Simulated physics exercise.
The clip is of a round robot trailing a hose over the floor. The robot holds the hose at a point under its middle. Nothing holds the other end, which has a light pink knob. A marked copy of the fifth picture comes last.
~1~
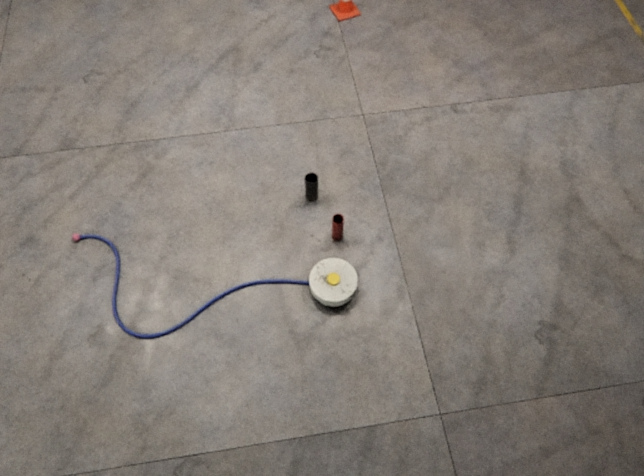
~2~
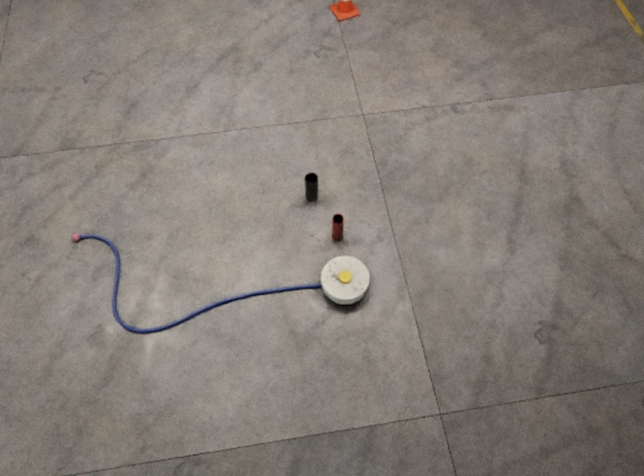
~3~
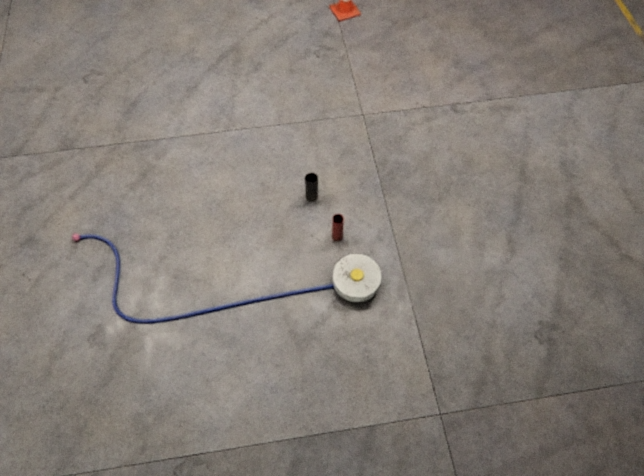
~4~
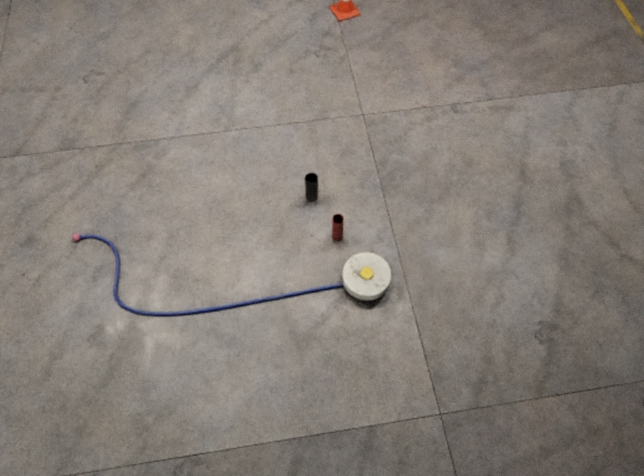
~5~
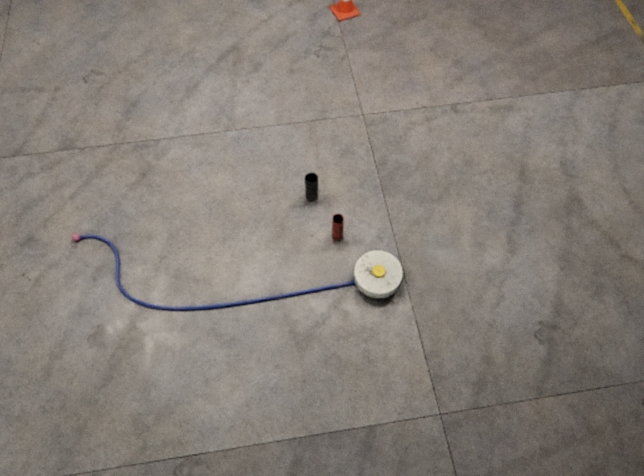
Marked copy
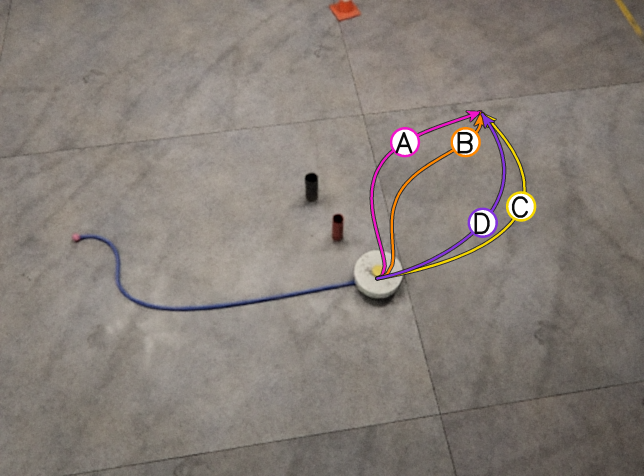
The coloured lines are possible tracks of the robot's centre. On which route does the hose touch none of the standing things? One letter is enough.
Everything stays clear on C.
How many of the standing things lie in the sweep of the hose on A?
Two.
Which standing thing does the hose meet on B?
It meets the red post.
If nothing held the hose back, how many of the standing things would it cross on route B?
It sweeps one.
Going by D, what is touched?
The red post.
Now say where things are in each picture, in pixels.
The first picture shows red post (338, 228); black post (312, 187); robot (333, 283).
The second picture shows robot (345, 280); black post (312, 187).
The third picture shows robot (357, 278); red post (338, 228).
The fourth picture shows robot (366, 277); free end (76, 237).
The fifth picture shows robot (378, 275); black post (312, 187); free end (76, 237); red post (338, 228).
On the marked copy, A from (377, 278) via (382, 163) to (481, 112); B from (377, 278) via (413, 177) to (481, 113); C from (377, 278) via (512, 222) to (483, 114); D from (377, 278) via (491, 212) to (482, 114).
Taking C. A third of the way, robot (487, 240), middle of the hose (312, 268), free end (139, 259).
Two thirds of the way, robot (522, 161), middle of the hose (390, 240), free end (222, 264).
When it is over, robot (482, 107), middle of the hose (405, 216), free end (248, 262); nothing has been touched.
As for the rest, A meets the red post and black post; B meets the red post; D meets the red post.
